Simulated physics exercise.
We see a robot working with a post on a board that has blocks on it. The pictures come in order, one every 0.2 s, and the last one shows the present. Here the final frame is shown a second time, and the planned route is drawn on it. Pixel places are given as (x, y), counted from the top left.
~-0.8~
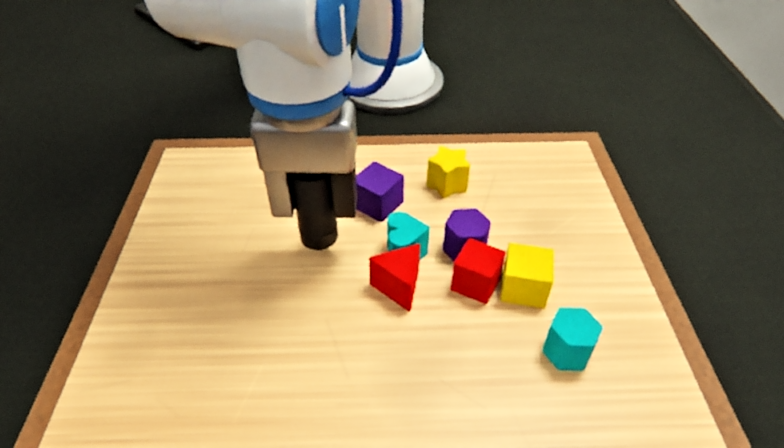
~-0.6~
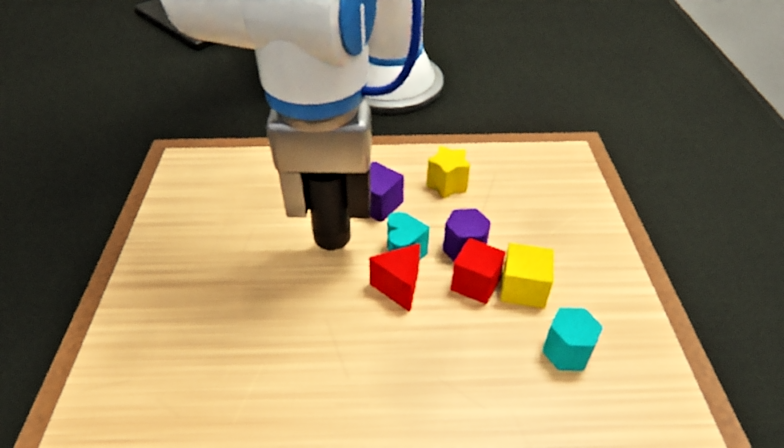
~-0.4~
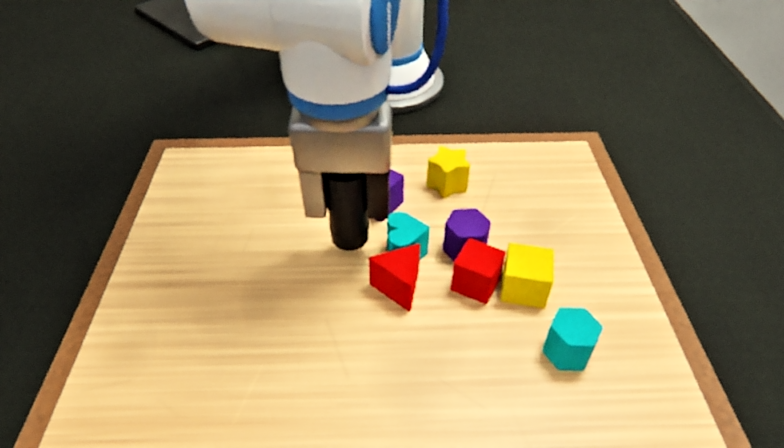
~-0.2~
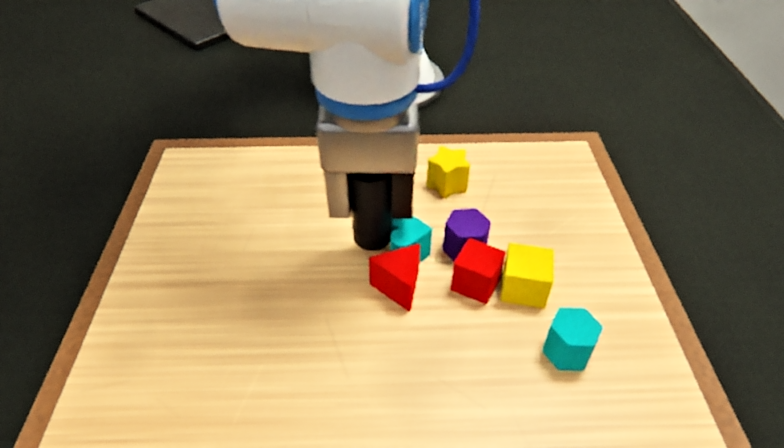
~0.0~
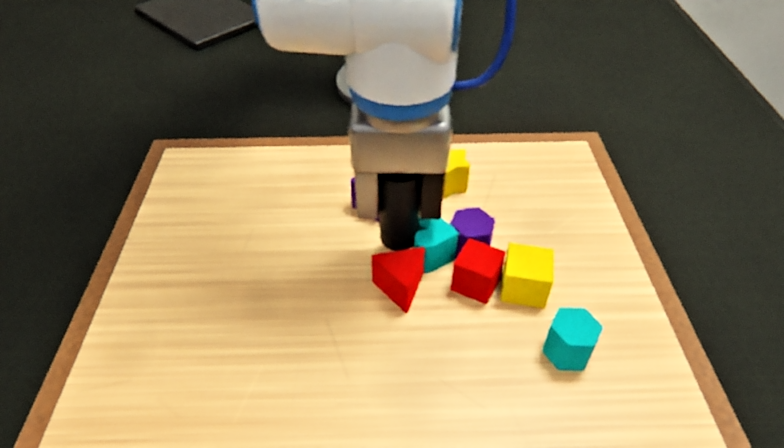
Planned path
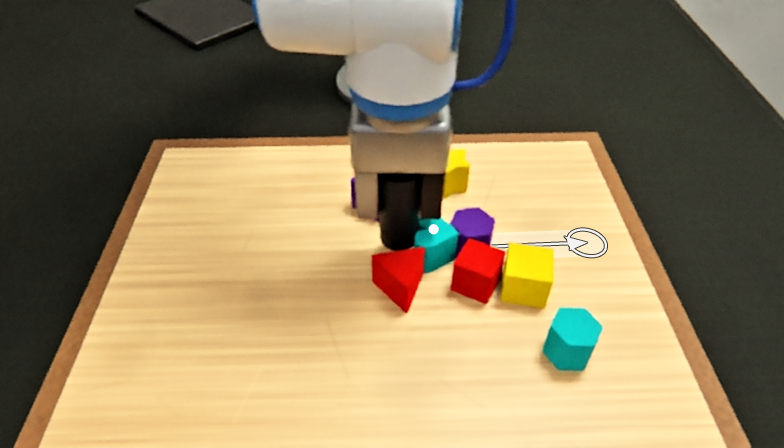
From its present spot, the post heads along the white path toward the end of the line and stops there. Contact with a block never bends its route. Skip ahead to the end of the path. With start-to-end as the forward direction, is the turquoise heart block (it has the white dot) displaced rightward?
Answer: Yes.
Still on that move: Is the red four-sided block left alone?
No, it doesn't check out.
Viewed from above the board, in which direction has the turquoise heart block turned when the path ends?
From above, clockwise.
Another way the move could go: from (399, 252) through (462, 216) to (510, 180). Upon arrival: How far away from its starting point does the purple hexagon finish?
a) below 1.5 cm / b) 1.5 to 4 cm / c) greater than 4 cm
b
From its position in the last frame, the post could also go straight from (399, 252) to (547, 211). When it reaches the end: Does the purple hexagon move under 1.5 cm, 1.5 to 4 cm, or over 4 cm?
Travels over 4 cm.
The drawn path runs in a line from (399, 252) to (587, 243); the dot is on the turquoise heart block.
What follows on the original path. One third of the way, post (465, 235); turquoise heart block (500, 230); purple hexagon (526, 211), turned 55° anticlockwise; red four-sided block (491, 263), turned 50° clockwise; yellow four-sided block (539, 265).
Two thirds of the way, post (529, 232); turquoise heart block (560, 238), turned 45° clockwise; purple hexagon (560, 201), turned 105° anticlockwise; red four-sided block (492, 263), turned 55° clockwise; yellow four-sided block (540, 267).
At the end, post (592, 230); turquoise heart block (581, 242), turned 85° clockwise; purple hexagon (585, 189), turned 170° anticlockwise; red four-sided block (492, 263), turned 55° clockwise; yellow four-sided block (540, 267).
